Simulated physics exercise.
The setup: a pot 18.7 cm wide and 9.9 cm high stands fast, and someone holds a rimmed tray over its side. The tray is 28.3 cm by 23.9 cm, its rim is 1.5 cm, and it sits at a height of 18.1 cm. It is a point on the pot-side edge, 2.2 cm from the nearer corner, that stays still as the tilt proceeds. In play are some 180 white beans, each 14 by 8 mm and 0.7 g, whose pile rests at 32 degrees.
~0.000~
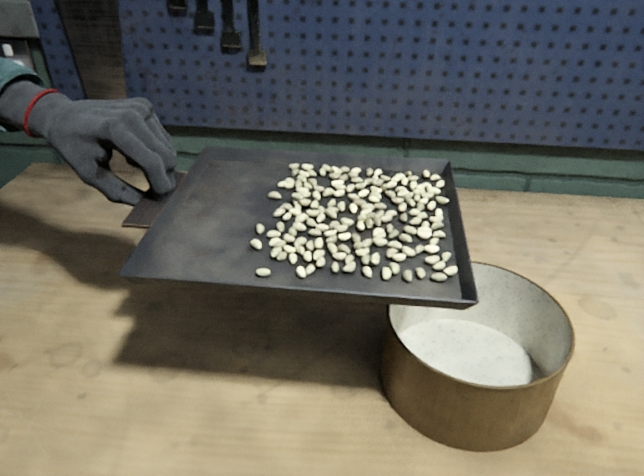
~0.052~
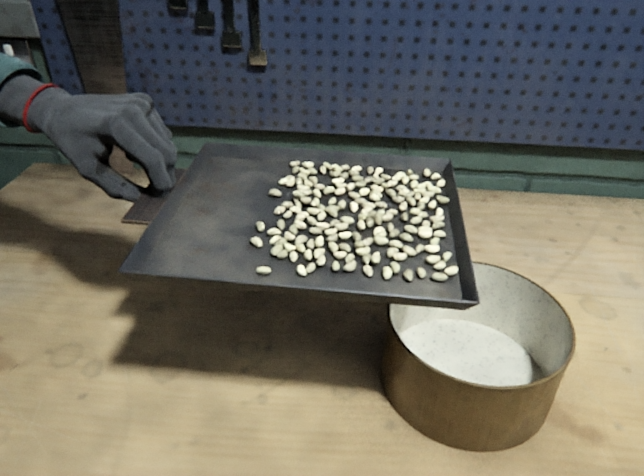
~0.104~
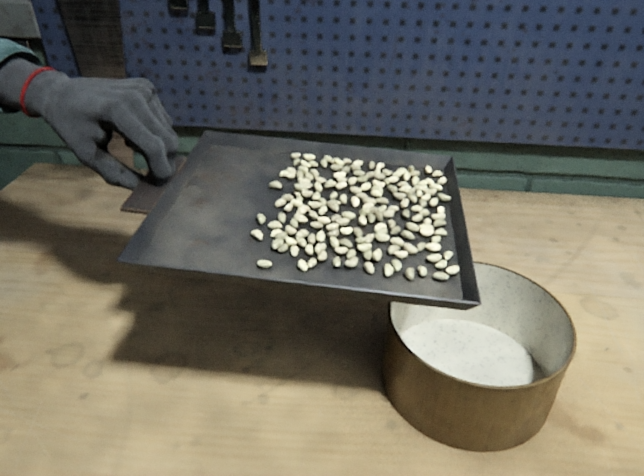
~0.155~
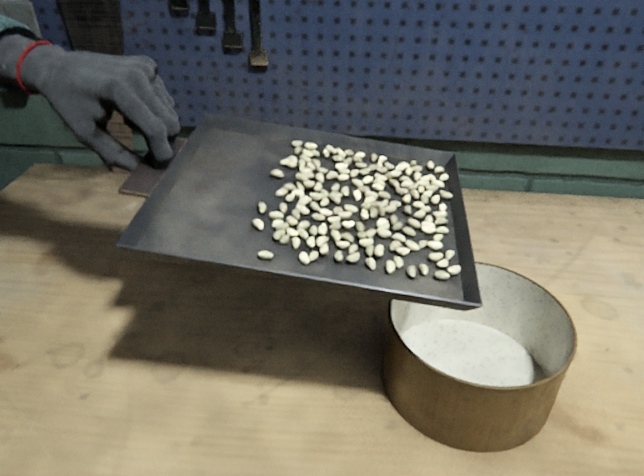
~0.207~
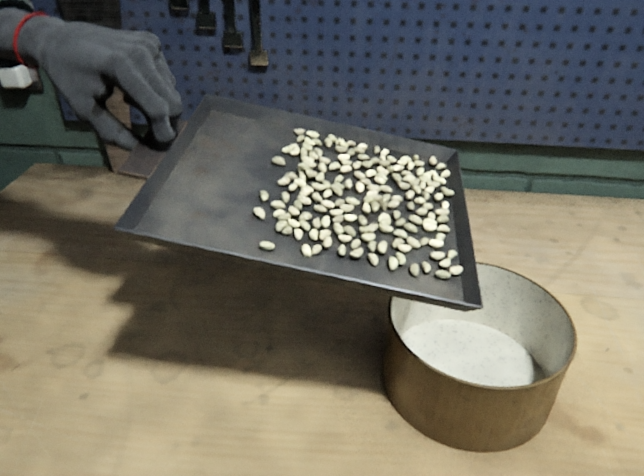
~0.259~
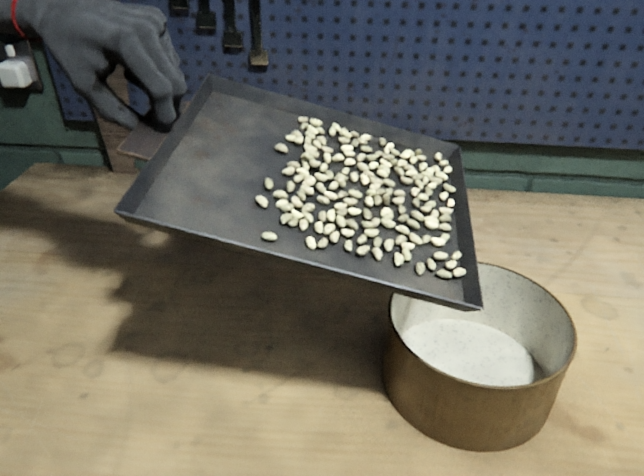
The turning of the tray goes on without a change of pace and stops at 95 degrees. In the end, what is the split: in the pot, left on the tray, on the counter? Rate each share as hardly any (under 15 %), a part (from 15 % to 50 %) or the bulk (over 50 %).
Pot: The bulk; tray: Hardly any; counter: A part.
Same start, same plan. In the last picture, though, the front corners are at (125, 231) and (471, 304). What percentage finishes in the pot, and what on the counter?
Split: Pot = 5, counter = 95.
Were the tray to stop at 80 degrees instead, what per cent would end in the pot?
I'd expect some 75 per cent in the pot.
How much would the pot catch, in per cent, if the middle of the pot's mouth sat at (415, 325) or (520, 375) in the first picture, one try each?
Estimates: 40 % and 85 %, in that order.
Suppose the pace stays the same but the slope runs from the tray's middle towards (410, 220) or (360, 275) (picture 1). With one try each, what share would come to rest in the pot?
Some 60 and 5 per cent.
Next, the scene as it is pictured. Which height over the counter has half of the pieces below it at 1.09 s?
Median height: Approx. 2 cm.
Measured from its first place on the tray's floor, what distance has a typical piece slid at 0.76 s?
By then it sits near 10 cm from where it began.
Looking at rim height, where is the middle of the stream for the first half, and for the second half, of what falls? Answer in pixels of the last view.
Around (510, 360), then around (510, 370).
After 0.76 s, tilt 53 degrees; the tray holds 85 %, the pot 0 %.
After 1.09 s, tilt 78 degrees; the tray holds 20 %, the pot 50 %.
Then, at 1.52 s, tilt 95 degrees; the tray holds 0 %, the pot 75 %.
At rest (2.6 s), pot 75 %, tray 0 %, counter 25 %.
